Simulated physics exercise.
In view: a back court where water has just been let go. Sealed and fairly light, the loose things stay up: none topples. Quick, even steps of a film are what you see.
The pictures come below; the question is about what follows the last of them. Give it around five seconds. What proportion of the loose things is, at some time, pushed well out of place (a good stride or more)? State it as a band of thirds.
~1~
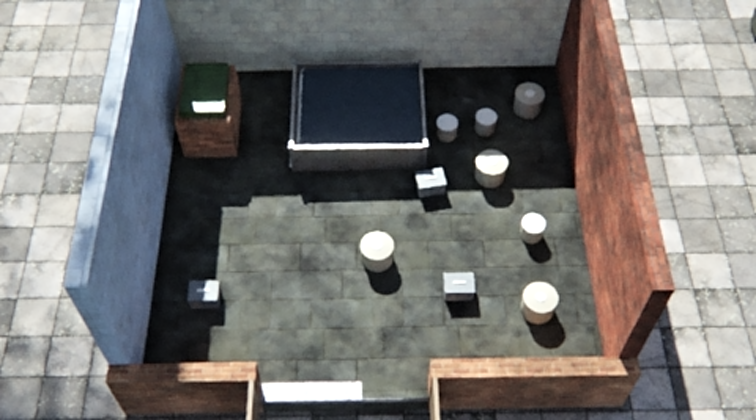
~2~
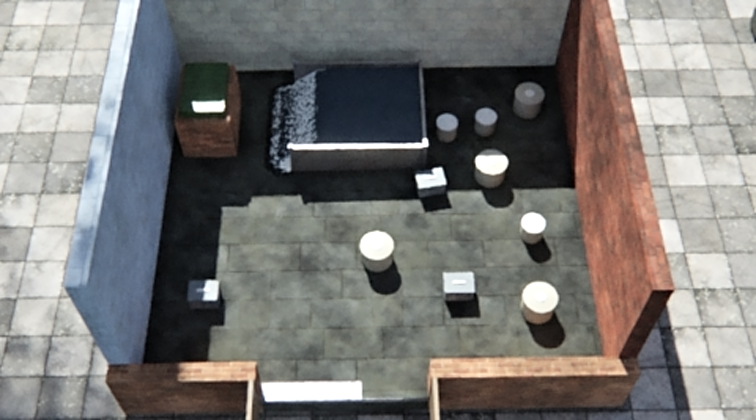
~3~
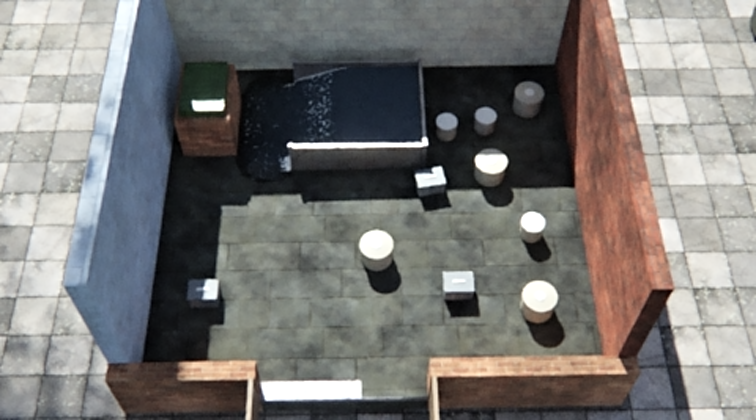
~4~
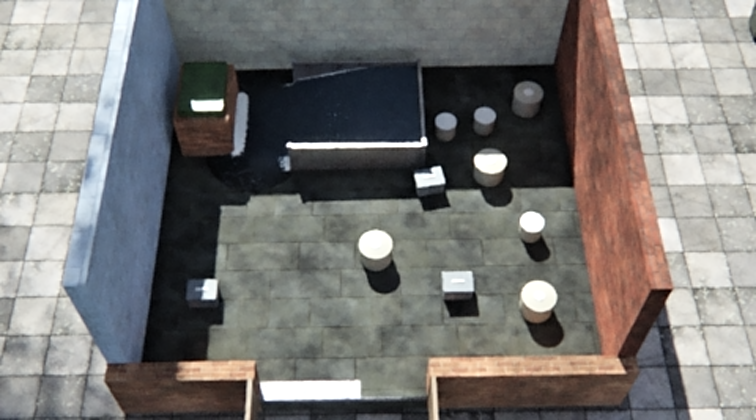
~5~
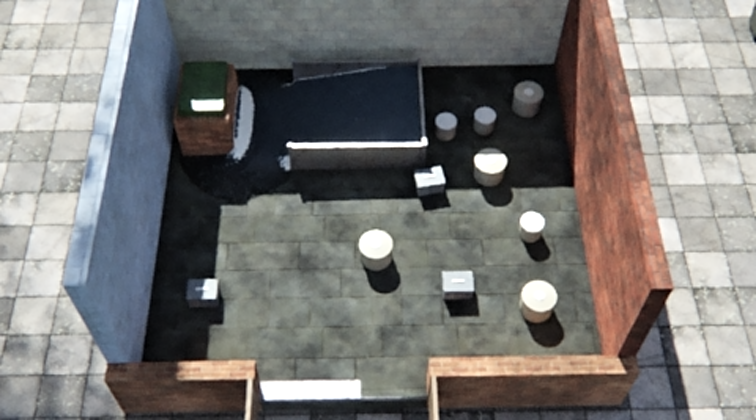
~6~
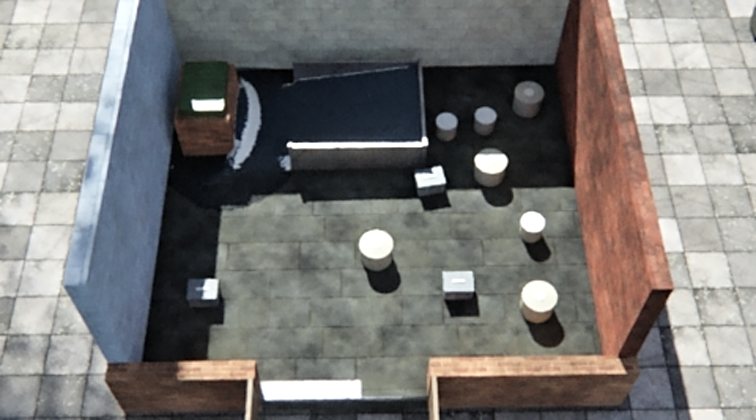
The portion moved well away stays in the lowest third.
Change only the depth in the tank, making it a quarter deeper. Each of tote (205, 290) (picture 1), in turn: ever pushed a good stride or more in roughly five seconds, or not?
Going by the pictures, I'd say it made the full stretch.
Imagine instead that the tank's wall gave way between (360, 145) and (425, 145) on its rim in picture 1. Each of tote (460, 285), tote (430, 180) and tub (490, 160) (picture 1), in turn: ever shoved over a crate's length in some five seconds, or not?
Object by object: Displaced that much, displaced that much, less than that.
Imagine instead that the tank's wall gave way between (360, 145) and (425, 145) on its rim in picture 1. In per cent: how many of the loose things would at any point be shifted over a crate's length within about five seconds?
Estimate: Roughly 50 per cent.
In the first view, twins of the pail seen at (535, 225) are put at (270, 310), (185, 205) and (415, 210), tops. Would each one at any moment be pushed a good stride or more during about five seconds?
Okay, in order the twins go a long way, a long way, nowhere much.
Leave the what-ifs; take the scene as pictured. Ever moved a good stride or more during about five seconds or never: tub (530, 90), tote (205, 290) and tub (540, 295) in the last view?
Object by object as listed: Falls short, travels that far and falls short.
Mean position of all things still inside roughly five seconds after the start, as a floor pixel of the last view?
(475, 199).
A moment on, 0 of 10 are well off their spots; 0 afloat.
Next, 0 of 10 are well off their spots; 0 afloat.
Later, 1 of 10 are well off their spots; 1 afloat.
In the end, 1 of 10 are well off their spots, and 1 have been at some point; 0 afloat.
